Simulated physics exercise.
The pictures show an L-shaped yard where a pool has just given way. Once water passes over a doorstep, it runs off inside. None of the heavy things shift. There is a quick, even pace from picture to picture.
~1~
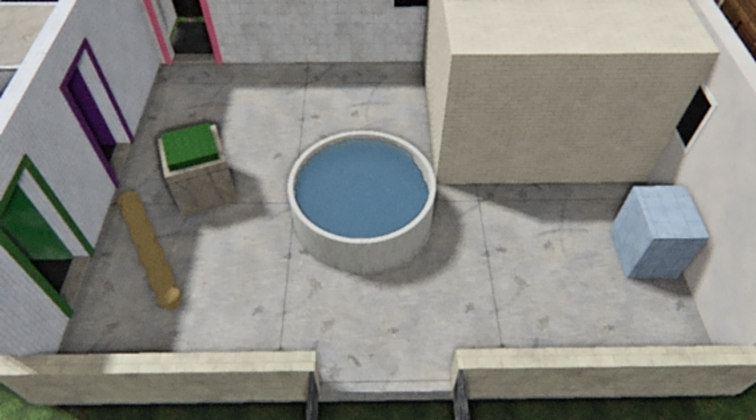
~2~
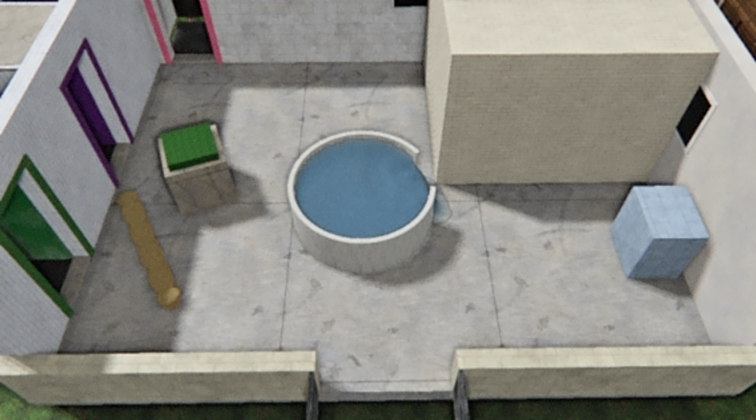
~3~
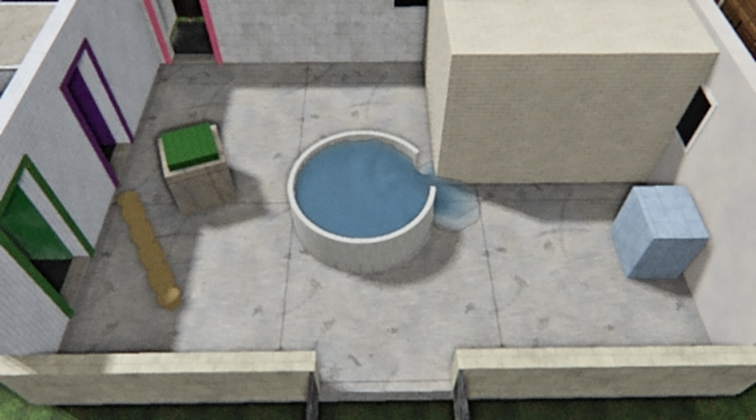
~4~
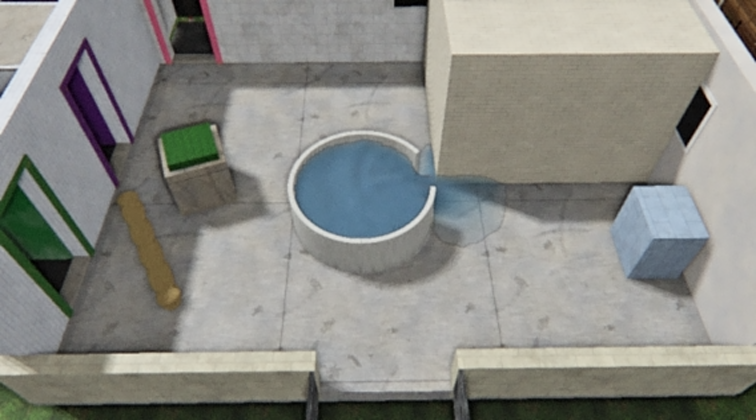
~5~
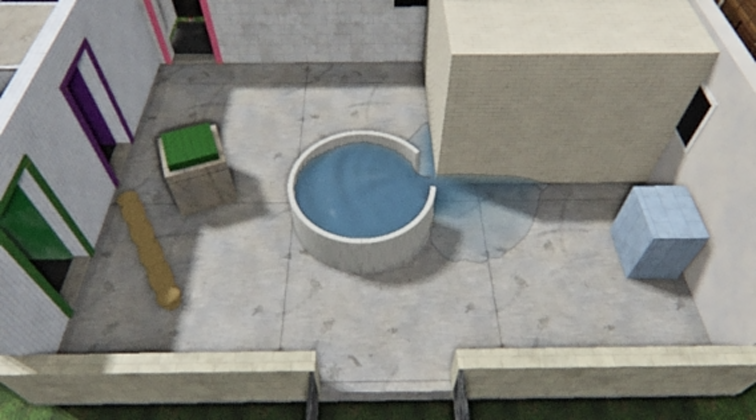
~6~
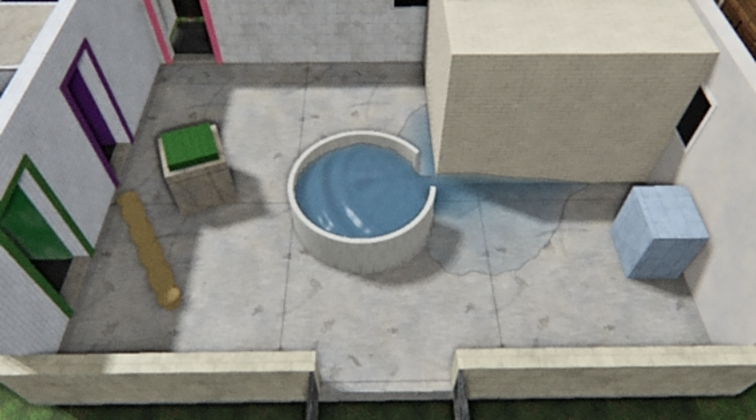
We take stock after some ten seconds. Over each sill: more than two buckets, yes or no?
Purple door: No, not more; pink door: No, not more; green door: No, not more.
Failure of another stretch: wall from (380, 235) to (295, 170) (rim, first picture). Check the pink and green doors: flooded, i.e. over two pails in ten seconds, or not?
As I see it, the pink door door tops the mark and the green door door tops the mark.
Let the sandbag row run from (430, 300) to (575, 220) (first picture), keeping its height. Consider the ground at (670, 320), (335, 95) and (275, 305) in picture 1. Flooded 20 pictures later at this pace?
In the order asked: Swamped, swamped, untouched.
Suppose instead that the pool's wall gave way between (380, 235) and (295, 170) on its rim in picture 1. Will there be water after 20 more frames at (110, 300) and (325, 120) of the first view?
In order - first: Drenched, second: Not reached.
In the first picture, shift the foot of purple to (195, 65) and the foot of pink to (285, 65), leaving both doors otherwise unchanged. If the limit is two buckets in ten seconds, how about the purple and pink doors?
The purple door is under; the pink door lets less in.
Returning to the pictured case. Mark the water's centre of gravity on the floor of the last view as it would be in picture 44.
Centre point: Around (476, 233).
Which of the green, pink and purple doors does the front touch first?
It's the pink door.
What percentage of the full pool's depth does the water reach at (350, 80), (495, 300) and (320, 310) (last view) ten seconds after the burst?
Going in order, roughly 4, 8 and 8 %.
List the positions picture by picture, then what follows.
In the first picture, still water in the round pool at (362, 186).
In the second picture, water pours out at (425, 191) and has run to (445, 216).
In the third picture, the front is at (433, 164), out from the gap at (424, 192).
In the fourth picture, the front is at (499, 184), out from the gap at (424, 193).
In the fifth picture, water pours out at (425, 192) and has run to (542, 184).
In the sixth picture, the front is at (581, 183), out from the gap at (425, 192).
A moment on, water covers 20 % of the floor; the purple door not reached, the pink door not reached, the green door not reached.
Next, water covers 30 % of the floor; the purple door not reached, the pink door not reached, the green door not reached.
Then, water covers 30 % of the floor; the purple door not reached, the pink door not reached, the green door not reached.
Later, water covers 55 % of the floor; the purple door not reached, the pink door wet at the sill, nothing in, the green door not reached.
In the end, water covers 80 % of the floor; the purple door wet at the sill, nothing in, the pink door wet at the sill, nothing in, the green door wet at the sill, nothing in.
